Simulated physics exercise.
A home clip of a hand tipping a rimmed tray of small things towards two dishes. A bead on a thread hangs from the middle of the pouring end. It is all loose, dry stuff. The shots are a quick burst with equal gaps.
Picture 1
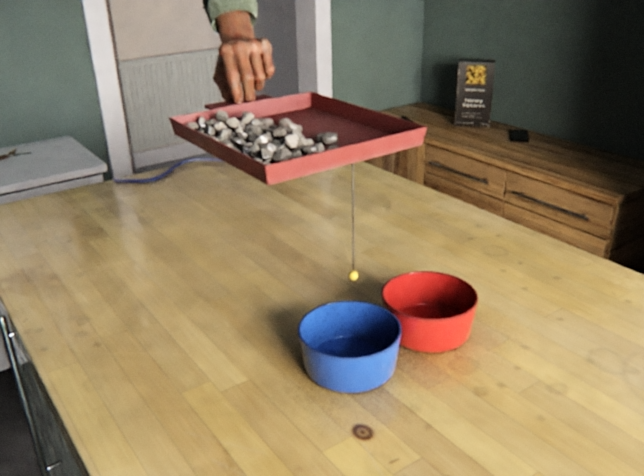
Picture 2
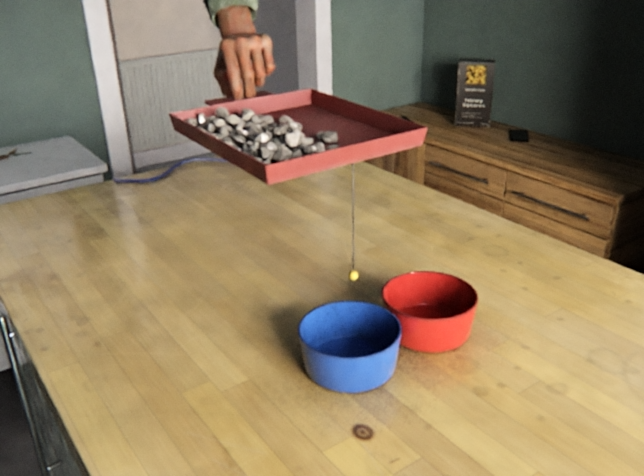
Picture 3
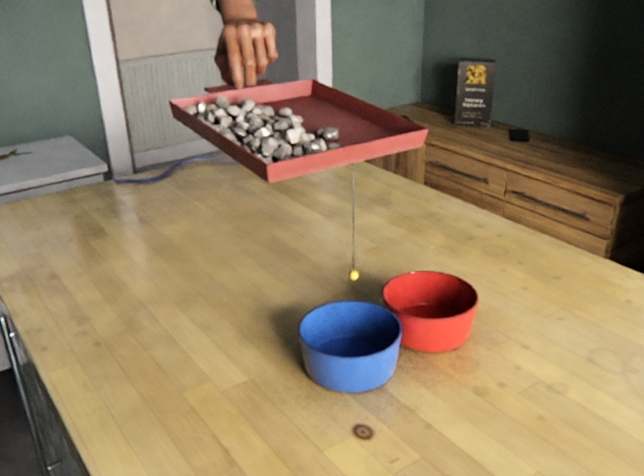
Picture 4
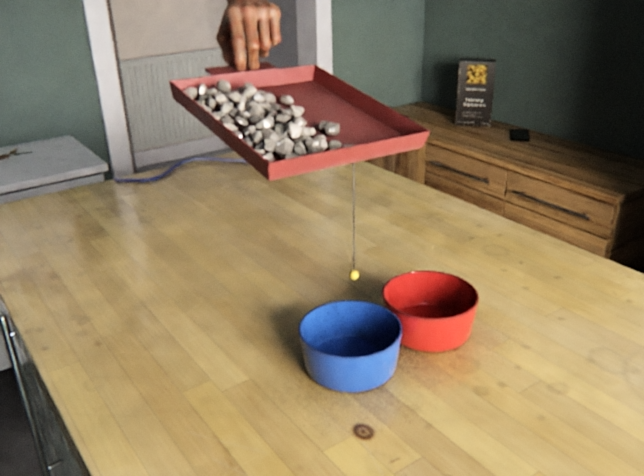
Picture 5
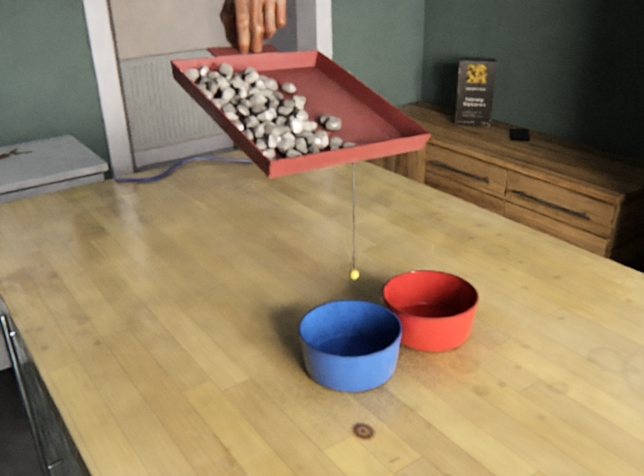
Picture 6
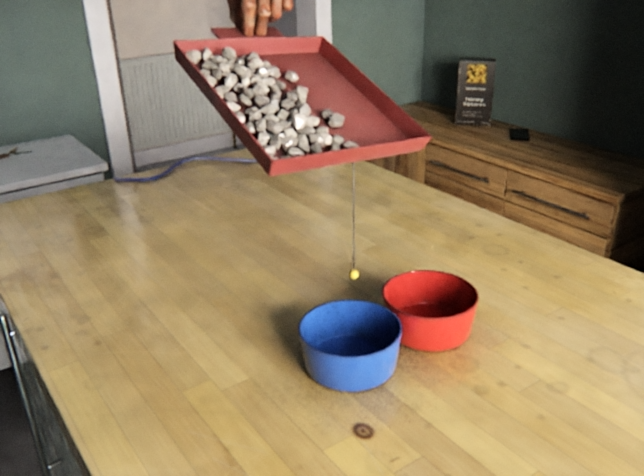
A hand lifts the back of a red tray of gray pebbles, steadily steepening its tilt.
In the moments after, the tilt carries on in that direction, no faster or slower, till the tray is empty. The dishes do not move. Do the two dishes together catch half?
They take more than half between them.
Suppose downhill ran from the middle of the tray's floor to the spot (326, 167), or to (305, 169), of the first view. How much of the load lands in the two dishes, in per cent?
In turn 60 and 40 in a hundred.
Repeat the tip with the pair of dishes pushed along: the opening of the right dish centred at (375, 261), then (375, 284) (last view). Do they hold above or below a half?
First below a half, then the smaller part.
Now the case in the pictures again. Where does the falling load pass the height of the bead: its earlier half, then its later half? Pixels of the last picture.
The first part at (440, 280); the rest at (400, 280).
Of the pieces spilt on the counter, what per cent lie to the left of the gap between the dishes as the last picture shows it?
Near 0 %.
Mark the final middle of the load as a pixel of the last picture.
Roughly at (433, 325).
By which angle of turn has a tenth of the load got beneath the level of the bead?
At about 85°.
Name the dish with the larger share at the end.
That is the right dish.
Soon, tray tipped steeply; nearly all on the tray; a small part in the air.
A while on, tray tipped past a quarter turn; a small part on the tray; a small part in the left dish; about half in the right dish; about a quarter outside both; a small part in the air.
Towards the end, tray tipped past a quarter turn; about a quarter in the left dish; about half in the right dish; about a quarter outside both.
Finally, tray tipped past a quarter turn; about a quarter in the left dish; about half in the right dish; about a quarter outside both.
